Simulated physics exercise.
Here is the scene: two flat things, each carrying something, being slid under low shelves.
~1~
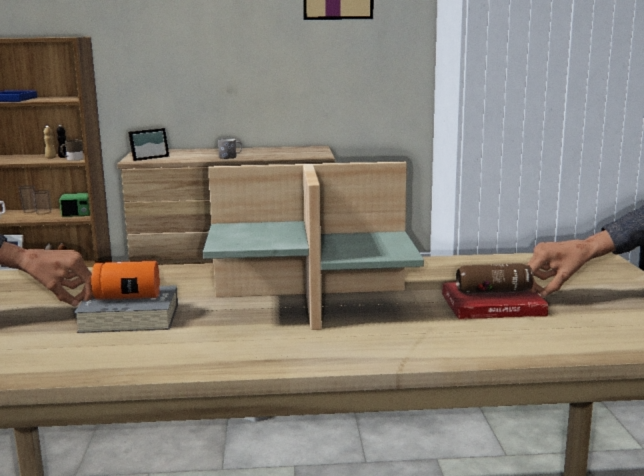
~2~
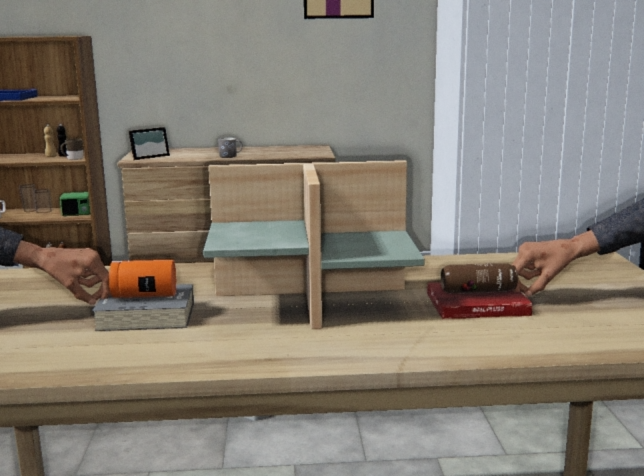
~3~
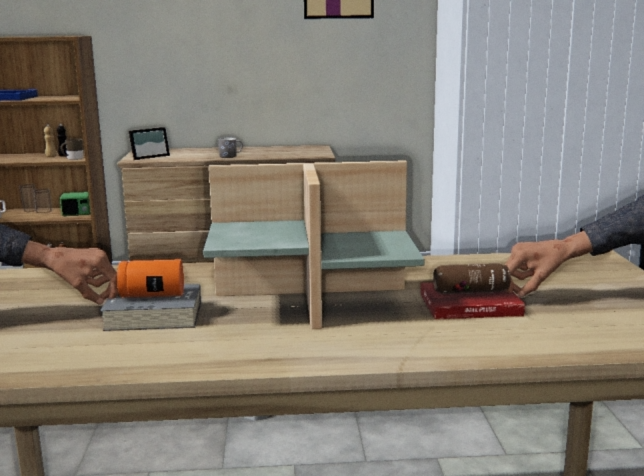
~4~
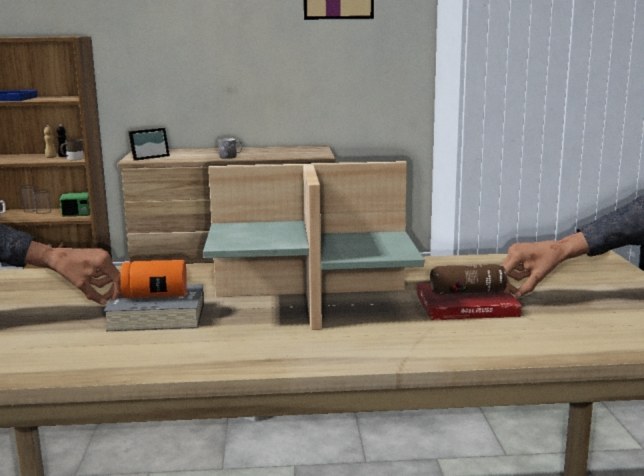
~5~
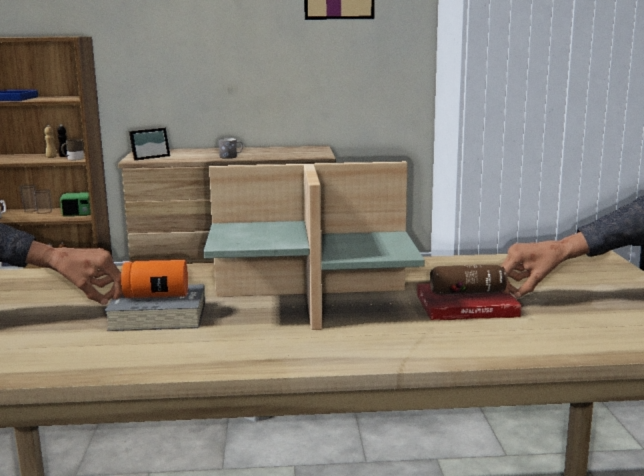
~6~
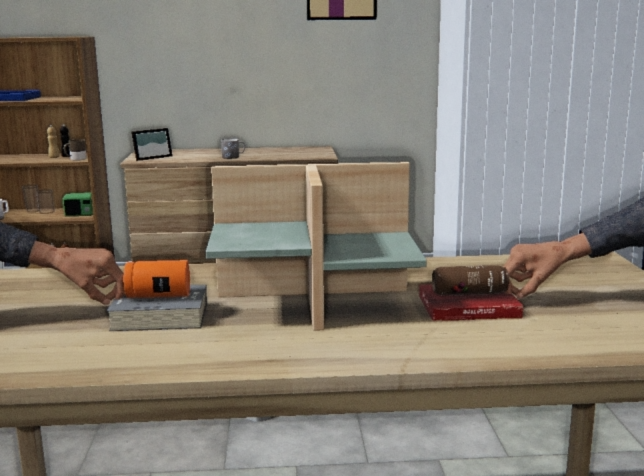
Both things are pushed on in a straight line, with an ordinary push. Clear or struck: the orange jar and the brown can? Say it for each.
Outcome: Orange jar: Through, brown can: Through.
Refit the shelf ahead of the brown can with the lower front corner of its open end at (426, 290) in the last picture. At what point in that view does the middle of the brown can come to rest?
Near (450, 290).
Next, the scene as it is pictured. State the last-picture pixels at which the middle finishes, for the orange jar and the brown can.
(255, 277) and (373, 284), approximately.
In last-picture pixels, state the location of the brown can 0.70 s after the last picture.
Approximately at pixel (443, 282).
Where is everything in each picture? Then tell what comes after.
In the first frame, hands sliding the things forward; orange jar (126, 281); brown can (494, 279); shelf (312, 244).
In the second frame, hands sliding the things forward; brown can (479, 278); grey book (146, 307).
In the third frame, hands sliding the things forward; orange jar (151, 279); red box (470, 299).
In the fourth frame, hands sliding the things forward; brown can (468, 280); shelf (312, 243).
In the fifth frame, hands sliding the things forward; orange jar (156, 279); grey book (158, 307).
In the sixth frame, hands sliding the things forward; orange jar (158, 279); brown can (470, 281); red box (469, 301).
Then, 0.70 s after the last picture, orange jar riding along near (180, 279); brown can riding along near (443, 282).
Then, 1.28 s after the last picture, orange jar riding along near (209, 278); brown can riding along near (412, 283).
Then, 1.78 s after the last picture, orange jar riding along near (235, 278); brown can riding along near (385, 283).
At rest, the orange jar rides in untouched, near (255, 277); the brown can rides in untouched, near (372, 284).
